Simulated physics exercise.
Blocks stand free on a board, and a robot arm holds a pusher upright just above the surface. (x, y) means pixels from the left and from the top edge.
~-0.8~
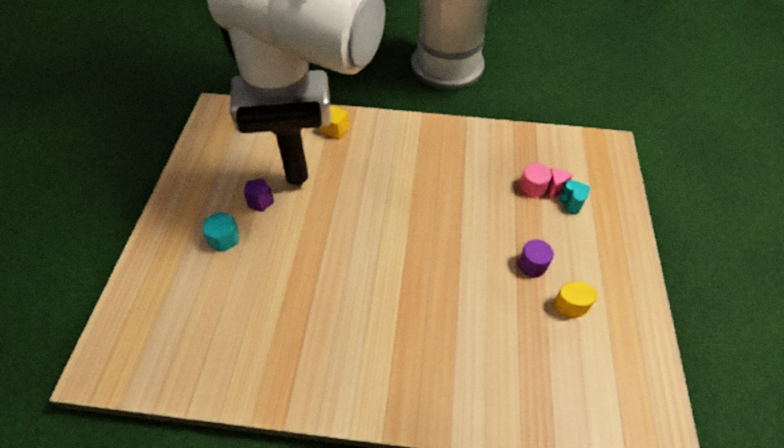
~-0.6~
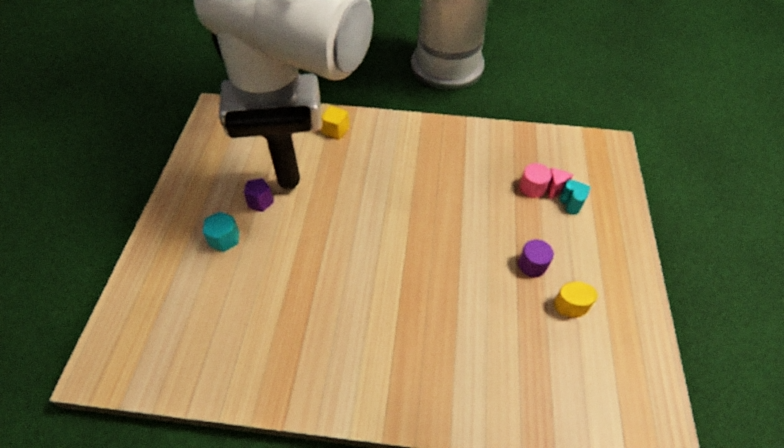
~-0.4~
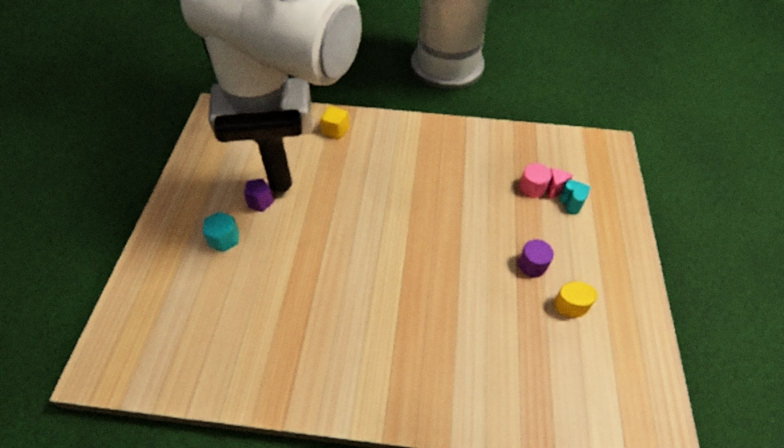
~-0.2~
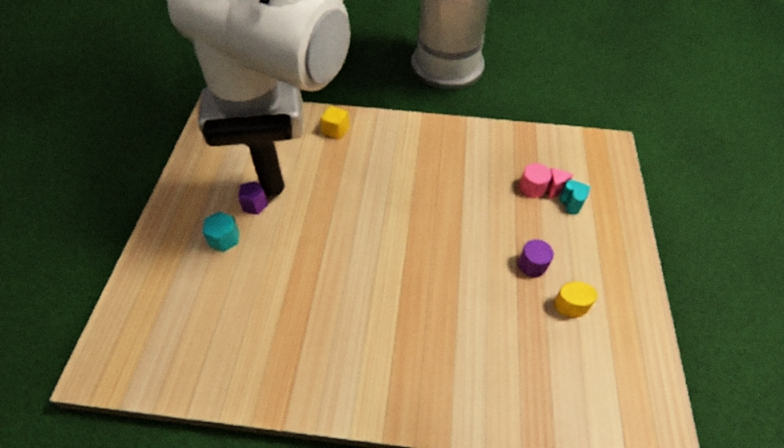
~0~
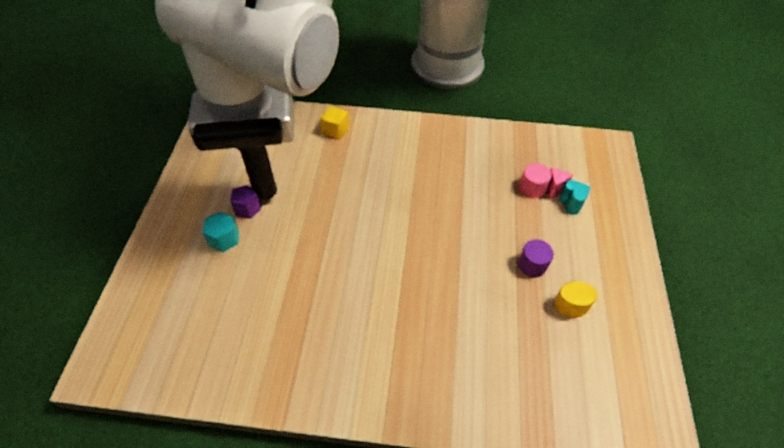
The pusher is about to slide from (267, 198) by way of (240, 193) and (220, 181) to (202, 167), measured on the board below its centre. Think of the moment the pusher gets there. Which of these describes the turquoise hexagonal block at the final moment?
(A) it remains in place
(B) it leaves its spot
A - it remains in place.
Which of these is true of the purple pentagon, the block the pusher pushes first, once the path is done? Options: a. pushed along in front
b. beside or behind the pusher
That would be b.
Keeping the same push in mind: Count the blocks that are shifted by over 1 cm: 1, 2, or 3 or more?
It will shift just one block.
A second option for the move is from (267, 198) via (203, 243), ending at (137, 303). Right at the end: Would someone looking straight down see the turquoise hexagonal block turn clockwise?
Short answer: No.
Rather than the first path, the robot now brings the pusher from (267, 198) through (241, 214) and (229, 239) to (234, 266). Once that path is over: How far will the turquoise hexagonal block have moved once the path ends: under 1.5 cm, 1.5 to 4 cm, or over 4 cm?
The displacement of the turquoise hexagonal block is above 4 cm.
The first path, step by step. One third of the way, pusher (238, 186); purple pentagon (231, 197), turned 35° anticlockwise.
Two thirds of the way, pusher (217, 174); purple pentagon (231, 197), turned 35° anticlockwise.
At the end, pusher (199, 161); turquoise hexagonal block still; purple pentagon (231, 197), turned 35° anticlockwise.
